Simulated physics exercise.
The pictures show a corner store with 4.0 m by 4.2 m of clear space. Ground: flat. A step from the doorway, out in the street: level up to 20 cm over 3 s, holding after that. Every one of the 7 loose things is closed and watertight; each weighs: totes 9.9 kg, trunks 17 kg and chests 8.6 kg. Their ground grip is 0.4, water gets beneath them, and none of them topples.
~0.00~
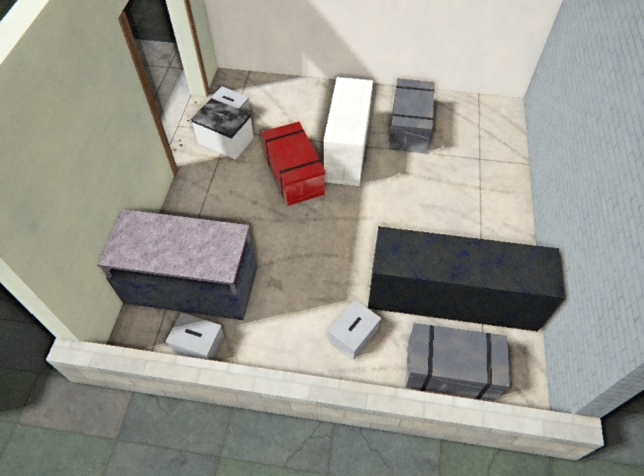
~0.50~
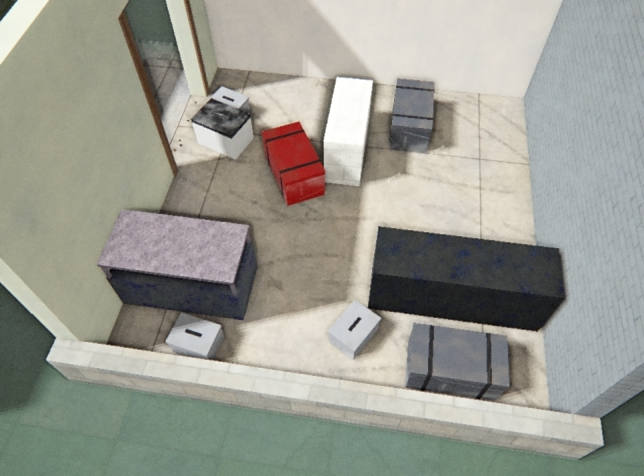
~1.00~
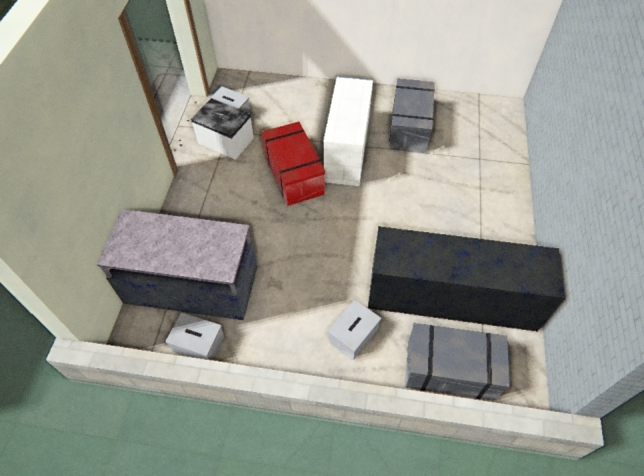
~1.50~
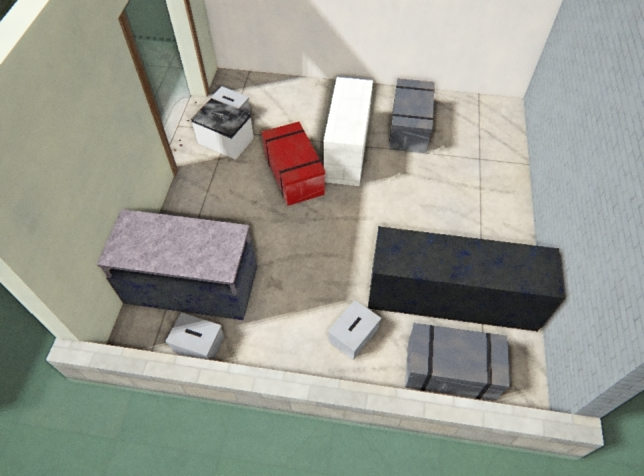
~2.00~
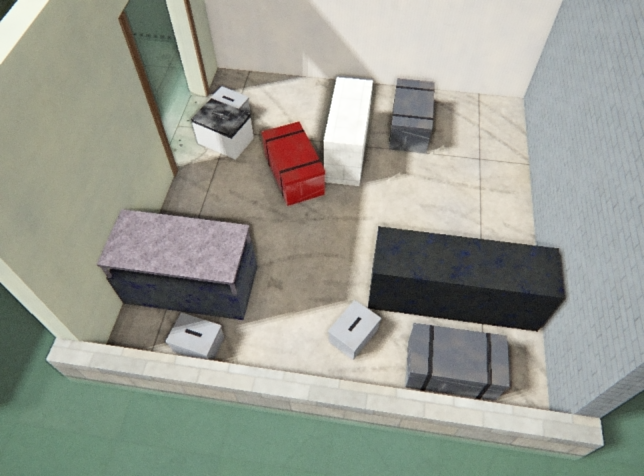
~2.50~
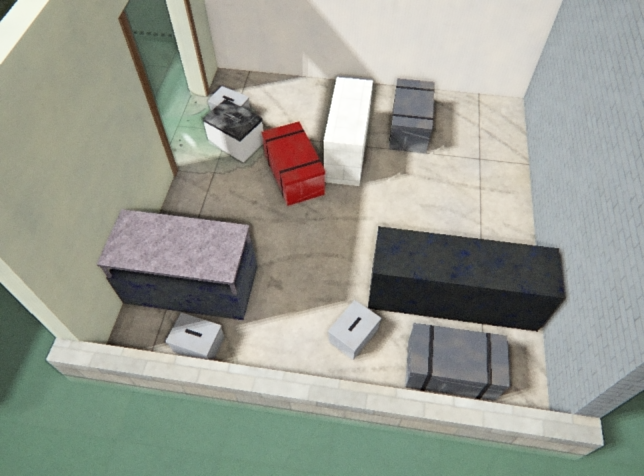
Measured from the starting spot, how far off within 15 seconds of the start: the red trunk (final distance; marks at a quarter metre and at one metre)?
It's set to be hauled off.
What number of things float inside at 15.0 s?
At that moment it comes to 7.
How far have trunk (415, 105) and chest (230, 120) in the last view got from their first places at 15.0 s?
First 60 cm, then 300 cm.
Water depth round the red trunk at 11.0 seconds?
Near 12 cm deep.
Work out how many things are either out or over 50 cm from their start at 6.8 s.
At that moment it comes to 3.
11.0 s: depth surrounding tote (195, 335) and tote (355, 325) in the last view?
First about 13 cm, second about 11 cm.
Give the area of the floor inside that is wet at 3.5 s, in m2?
Wet area: Approx. 3.0 m2.
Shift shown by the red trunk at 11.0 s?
By that time, close to 200 cm.
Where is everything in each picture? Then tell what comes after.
The first frame shows the red trunk at (293, 151), on the bottom; 0.0 m2 under water; 0 of 7 have shifted.
The second frame shows the red trunk at (293, 151), on the bottom; 0.0 m2 under water; 0 of 7 have shifted.
The third frame shows the red trunk at (293, 151), on the bottom; water covers 0.0 m2; 0 of 7 have shifted.
The fourth frame shows the red trunk at (293, 151), on the bottom; 0.0 m2 under water; 0 of 7 have shifted.
The fifth frame shows the red trunk at (293, 151) rests on the ground; water covers 0.2 m2; 0 of 7 have shifted.
The sixth frame shows the red trunk at (293, 151), on the bottom; 0.6 m2 under water; 1 of 7 have shifted.
After 3.5 s the red trunk is near (298, 152), 0.1 m from its start, aground; 1 afloat.
After 6.8 s the red trunk is near (345, 251), 1.4 m from its start, afloat; 2 afloat.
After 11.0 s the red trunk is near (348, 331), 2.2 m from its start, afloat; 7 afloat.
After 15.0 s the red trunk is near (375, 330), 2.3 m from its start, afloat; 7 afloat.
